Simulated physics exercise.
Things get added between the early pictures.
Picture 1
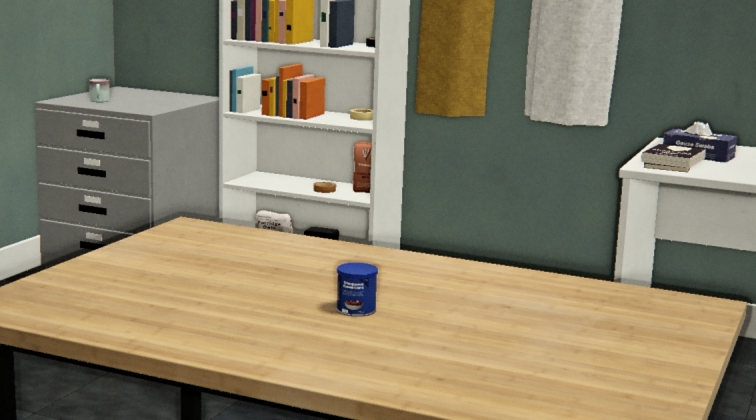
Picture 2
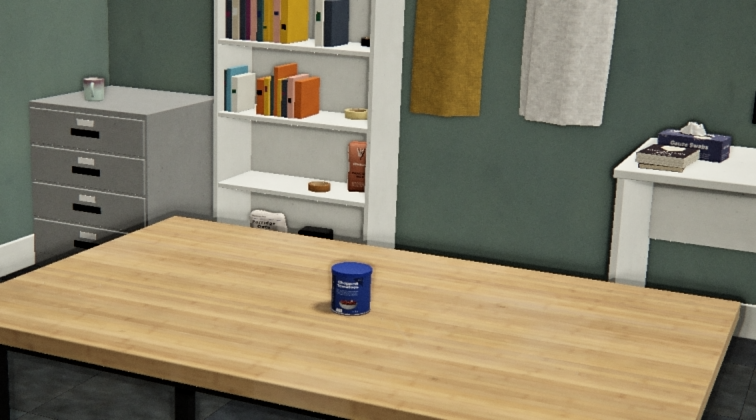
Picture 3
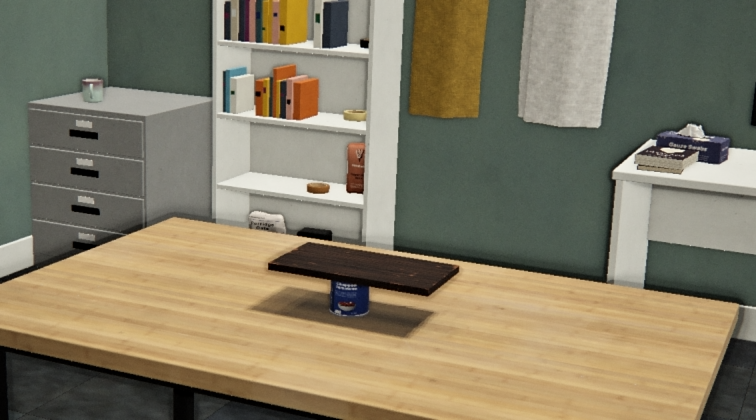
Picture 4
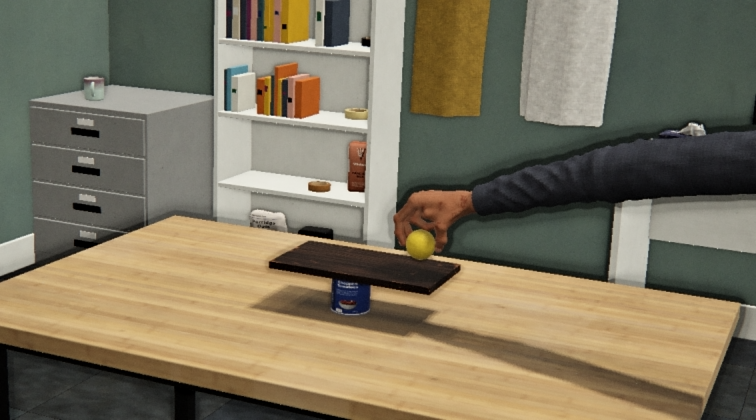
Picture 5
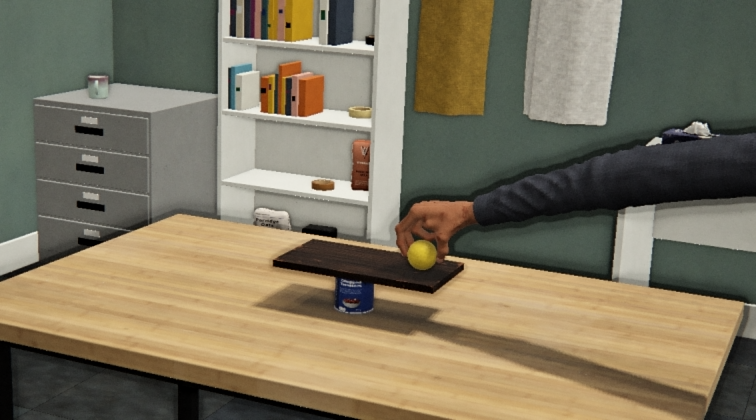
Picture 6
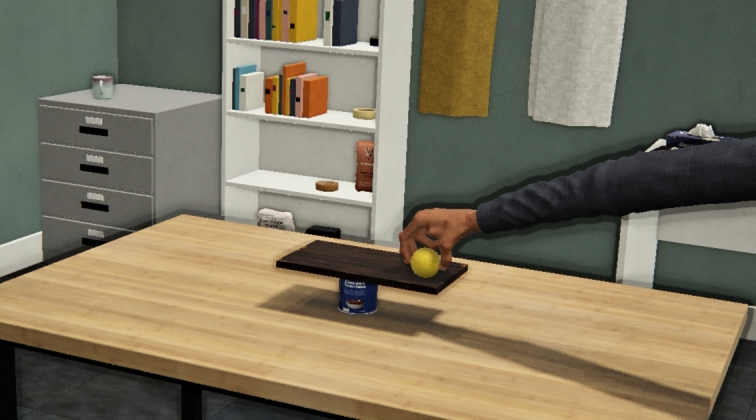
A hand lowers a yellow lemon onto the right side of a black board on a blue can.
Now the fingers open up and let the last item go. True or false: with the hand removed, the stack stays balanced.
False.
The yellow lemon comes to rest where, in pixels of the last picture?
It finishes at about (506, 332).
Then, 0.50 s on from there, yellow lemon now fallen; black board turned 32° from how it was put.
Then, 0.70 s on from there, black board turned 24° from how it was put.
Then, 0.90 s on from there, black board now fallen.
In the end, fallen, black board and yellow lemon; blue tin unmoved. At the end, from the last picture's camera, yellow lemon near (506, 332). The stack loses its balance.
